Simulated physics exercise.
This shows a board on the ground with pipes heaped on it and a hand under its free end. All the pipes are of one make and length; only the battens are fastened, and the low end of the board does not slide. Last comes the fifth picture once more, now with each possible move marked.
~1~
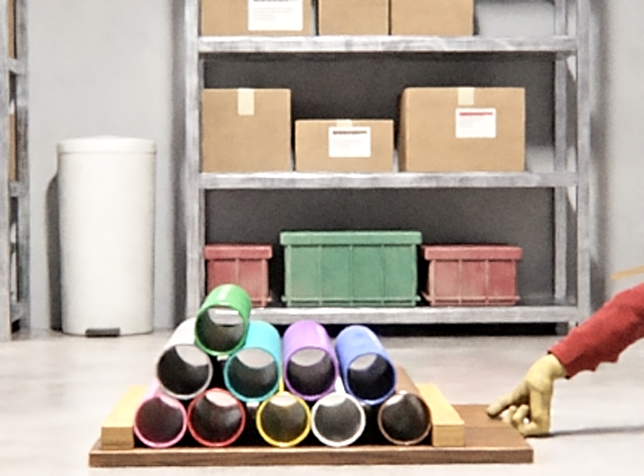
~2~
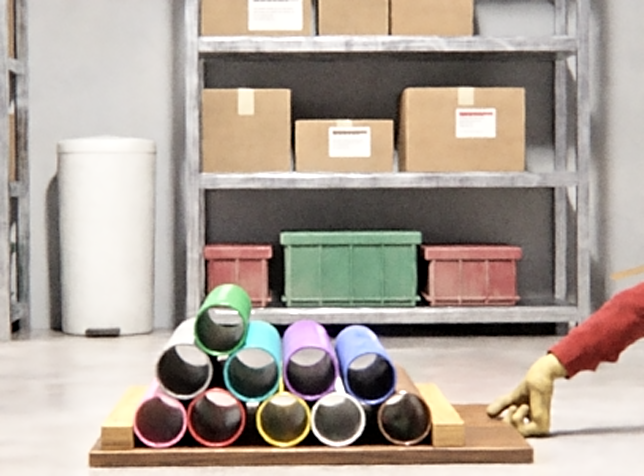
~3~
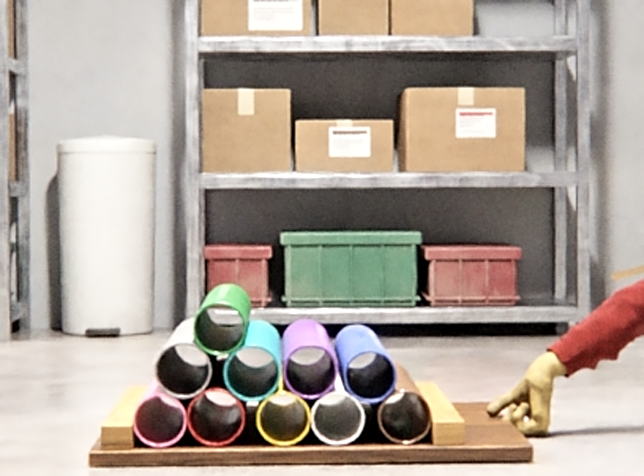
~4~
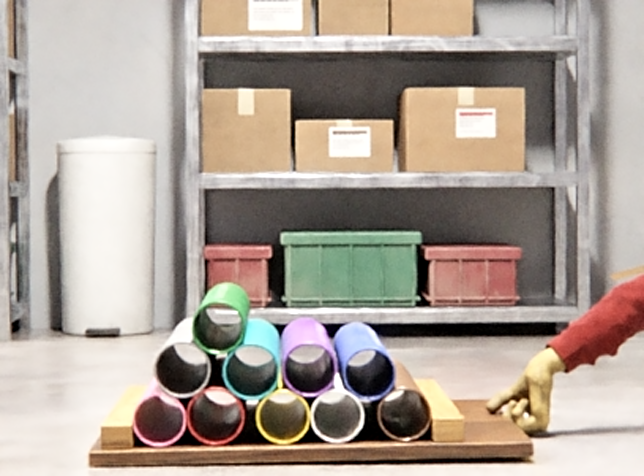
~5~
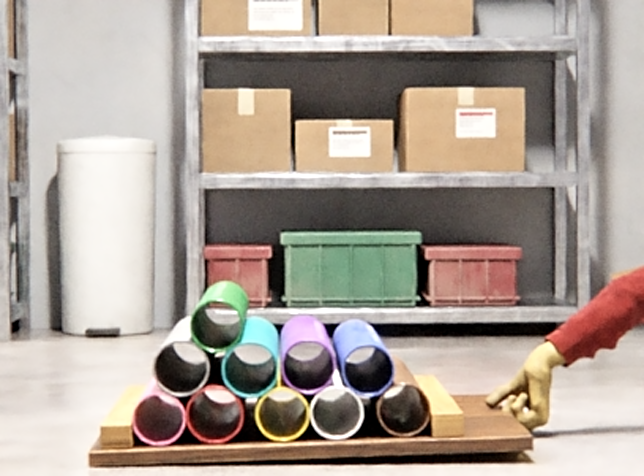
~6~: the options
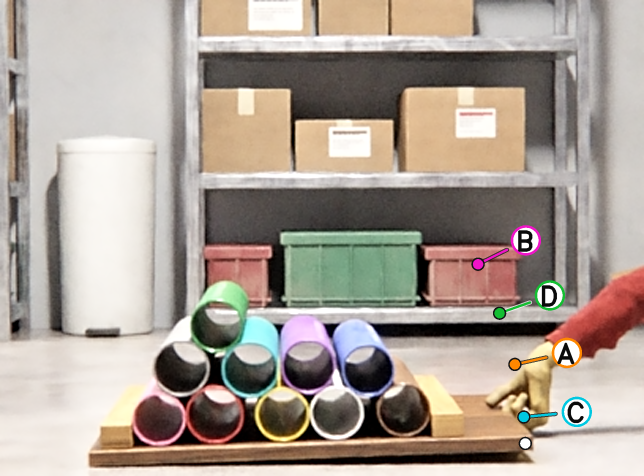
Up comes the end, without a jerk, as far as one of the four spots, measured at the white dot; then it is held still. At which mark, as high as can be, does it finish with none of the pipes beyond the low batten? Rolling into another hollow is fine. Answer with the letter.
No higher than A.
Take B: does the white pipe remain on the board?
Yes.
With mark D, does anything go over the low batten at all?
Yes.
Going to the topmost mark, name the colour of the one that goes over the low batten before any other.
It is the grey one.
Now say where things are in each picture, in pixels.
The first frame shows pink pipe (160, 421); red pipe (216, 418); yellow pipe (284, 420).
The second frame shows yellow pipe (284, 420); white pipe (338, 419).
The third frame shows board (308, 420); brown pipe (405, 417); blue pipe (370, 377); turquoise pipe (253, 373).
The fourth frame shows board (308, 418); pink pipe (159, 420); red pipe (215, 417).
The fifth frame shows board (308, 415); pink pipe (159, 419); red pipe (214, 415).
On the marked copy, A at (515, 364); B at (478, 264); C at (524, 417); D at (499, 314); the white dot at (526, 444).
Following A. Soon after the start, board at 11°.
Later, board at 12°.
In the end, board at 12°, none over the low batten.
As for the rest, B three over the low batten (turquoise, grey, green); C none over the low batten; D one over the low batten (grey).
